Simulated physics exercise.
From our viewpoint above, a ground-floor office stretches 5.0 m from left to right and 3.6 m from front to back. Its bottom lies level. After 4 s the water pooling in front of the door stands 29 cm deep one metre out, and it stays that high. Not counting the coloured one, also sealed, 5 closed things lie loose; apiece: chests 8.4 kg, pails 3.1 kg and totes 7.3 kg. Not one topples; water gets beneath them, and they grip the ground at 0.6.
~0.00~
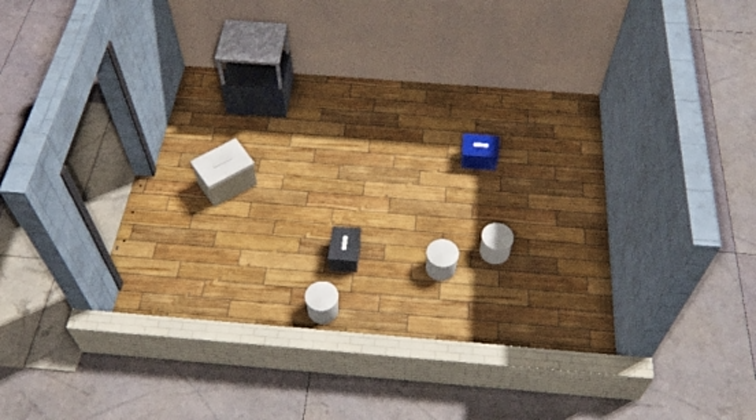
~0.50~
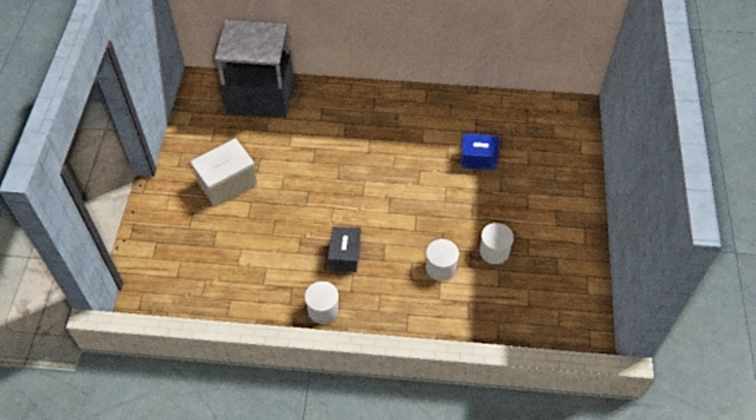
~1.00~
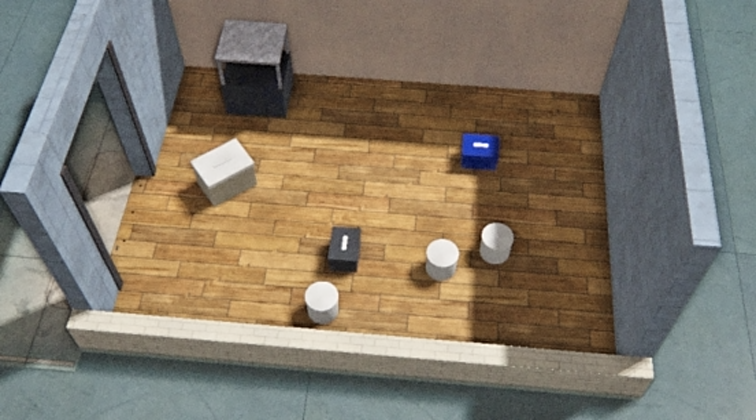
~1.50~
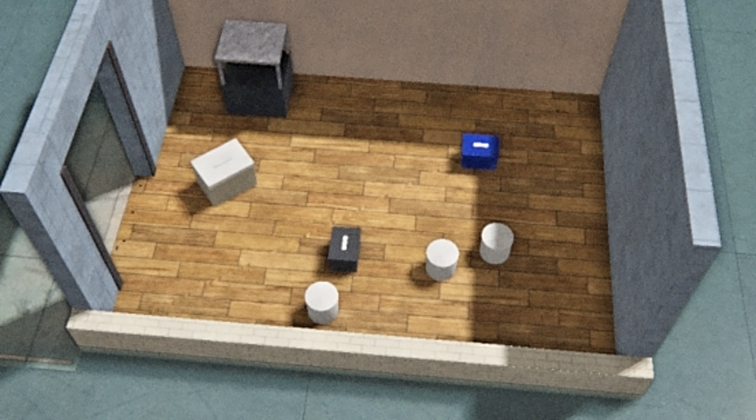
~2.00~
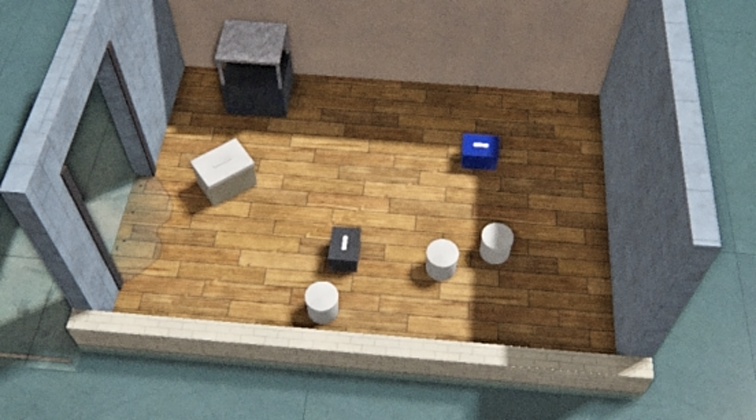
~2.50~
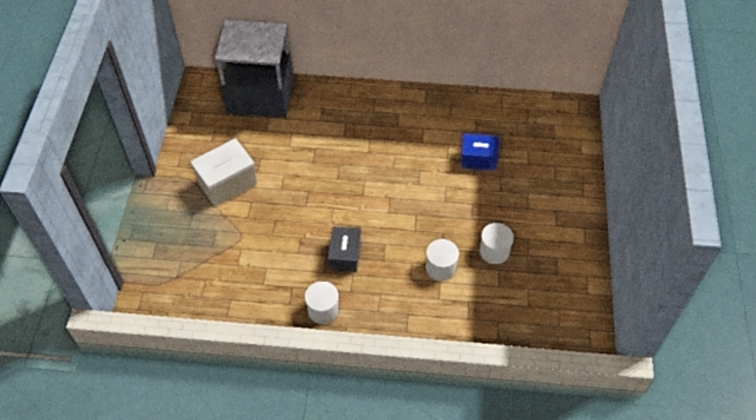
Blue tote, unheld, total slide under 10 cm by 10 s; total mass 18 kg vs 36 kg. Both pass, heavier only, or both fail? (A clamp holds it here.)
Pretty sure it takes the high figure.
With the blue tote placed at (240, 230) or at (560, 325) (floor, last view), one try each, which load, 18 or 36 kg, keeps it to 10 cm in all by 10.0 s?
In that order: Just the heavier works; just the heavier works.
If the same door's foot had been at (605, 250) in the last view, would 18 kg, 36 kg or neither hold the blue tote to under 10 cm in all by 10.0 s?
If so, then the first option suffices.
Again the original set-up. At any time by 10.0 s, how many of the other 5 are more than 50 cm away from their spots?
The count comes to 5.
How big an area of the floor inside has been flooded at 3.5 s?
Flooded: Near 4.5 m2.
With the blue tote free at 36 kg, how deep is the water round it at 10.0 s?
Something like 17 centimetres.
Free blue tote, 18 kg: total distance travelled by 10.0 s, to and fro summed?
It would cover some 40 cm all told.
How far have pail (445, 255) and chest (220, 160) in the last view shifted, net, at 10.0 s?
They sit 200 cm and 300 cm away, in the order given.
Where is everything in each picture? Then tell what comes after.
In the first frame, the blue tote at (481, 146) rests on the ground; water covers 0.0 m2; 0 of 6 have shifted.
In the second frame, the blue tote at (481, 146), on the bottom; 0.0 m2 under water; 0 of 6 have shifted.
In the third frame, the blue tote at (481, 146) rests on the ground; water covers 0.0 m2; 0 of 6 have shifted.
In the fourth frame, the blue tote at (481, 146) rests on the ground; water covers 0.0 m2; 0 of 6 have shifted.
In the fifth frame, the blue tote at (481, 146), on the bottom; water covers 0.3 m2; 0 of 6 have shifted.
In the sixth frame, the blue tote at (481, 146), on the bottom; water covers 1.0 m2; 0 of 6 have shifted.
After 3.5 s the blue tote would be 0 cm from its start with 18 kg and 0 cm from its start with 36 kg; 0 cm of water round it then.
After 4.5 s the blue tote would be 0 cm from its start with 18 kg and 0 cm from its start with 36 kg; 0 cm of water round it then.
After 7.0 s the blue tote would be 0 cm from its start with 18 kg and 0 cm from its start with 36 kg; 5 cm of water round it then.
After 10.0 s the blue tote would be 39 cm from its start with 18 kg and 0 cm from its start with 36 kg; 17 cm of water round it then.
